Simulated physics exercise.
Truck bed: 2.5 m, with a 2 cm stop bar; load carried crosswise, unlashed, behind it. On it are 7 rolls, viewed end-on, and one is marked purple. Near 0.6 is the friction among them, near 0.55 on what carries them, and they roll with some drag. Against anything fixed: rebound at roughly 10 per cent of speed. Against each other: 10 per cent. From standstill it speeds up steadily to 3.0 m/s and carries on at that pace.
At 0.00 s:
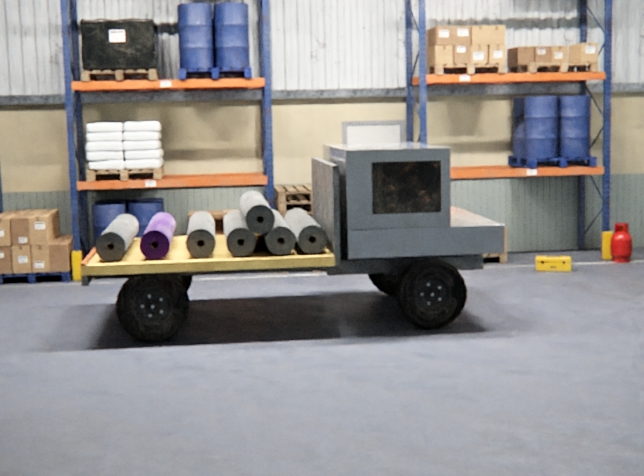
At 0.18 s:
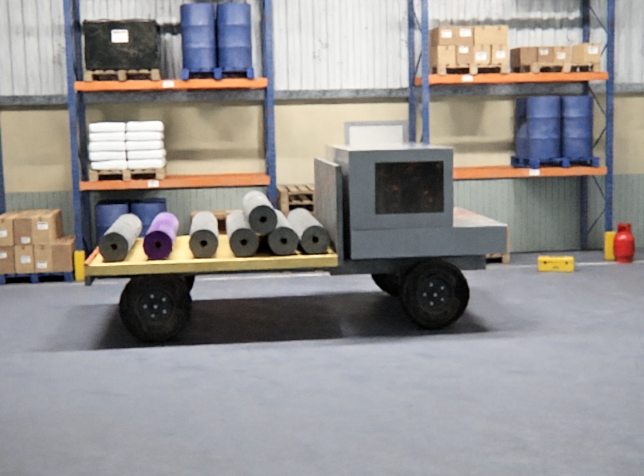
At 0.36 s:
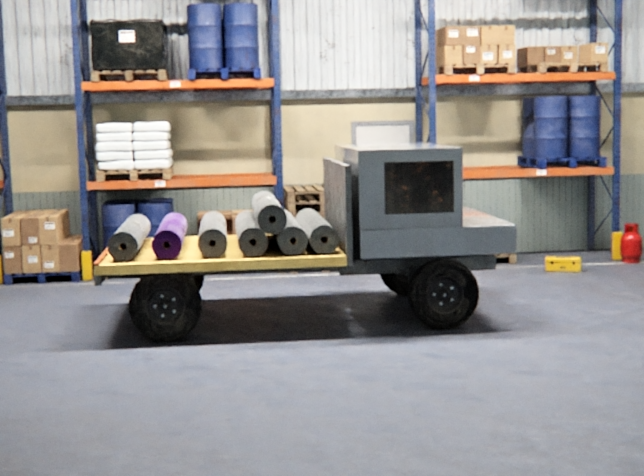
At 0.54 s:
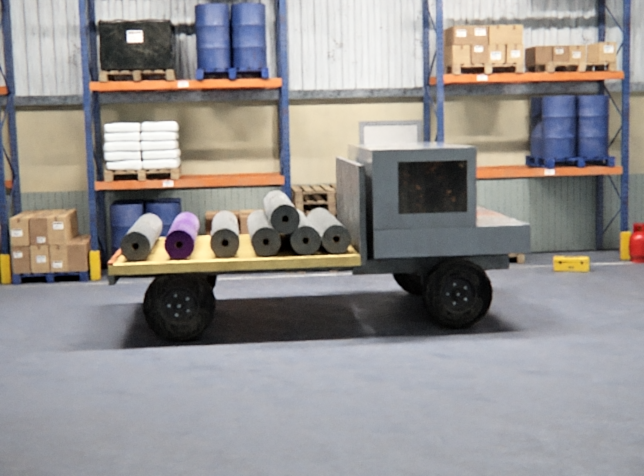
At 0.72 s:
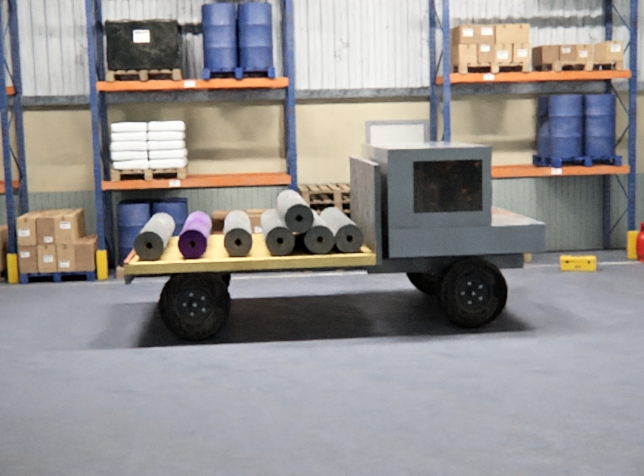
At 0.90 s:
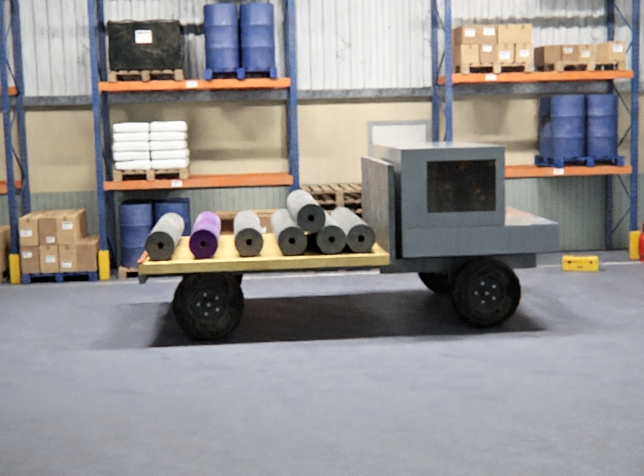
A grey flatbed truck carrying grey rolls and one purple roll creeps right in a warehouse.
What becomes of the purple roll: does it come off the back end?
The purple roll does not.
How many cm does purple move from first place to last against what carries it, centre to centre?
Purple shifts by 30.
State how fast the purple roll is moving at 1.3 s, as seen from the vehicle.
It's going at around 0.3 m/s.
After 1.3 s, purple is on the bed, 50 cm from the bar, rolling towards it; 0 lost off the end.
After 1.9 s, purple is on the bed, 40 cm from the bar; 0 lost off the end.
After 2.4 s, no change for purple; 0 lost off the end.
At rest (3.1 s), purple is on the bed, 35 cm from the bar; 0 lost off the end.
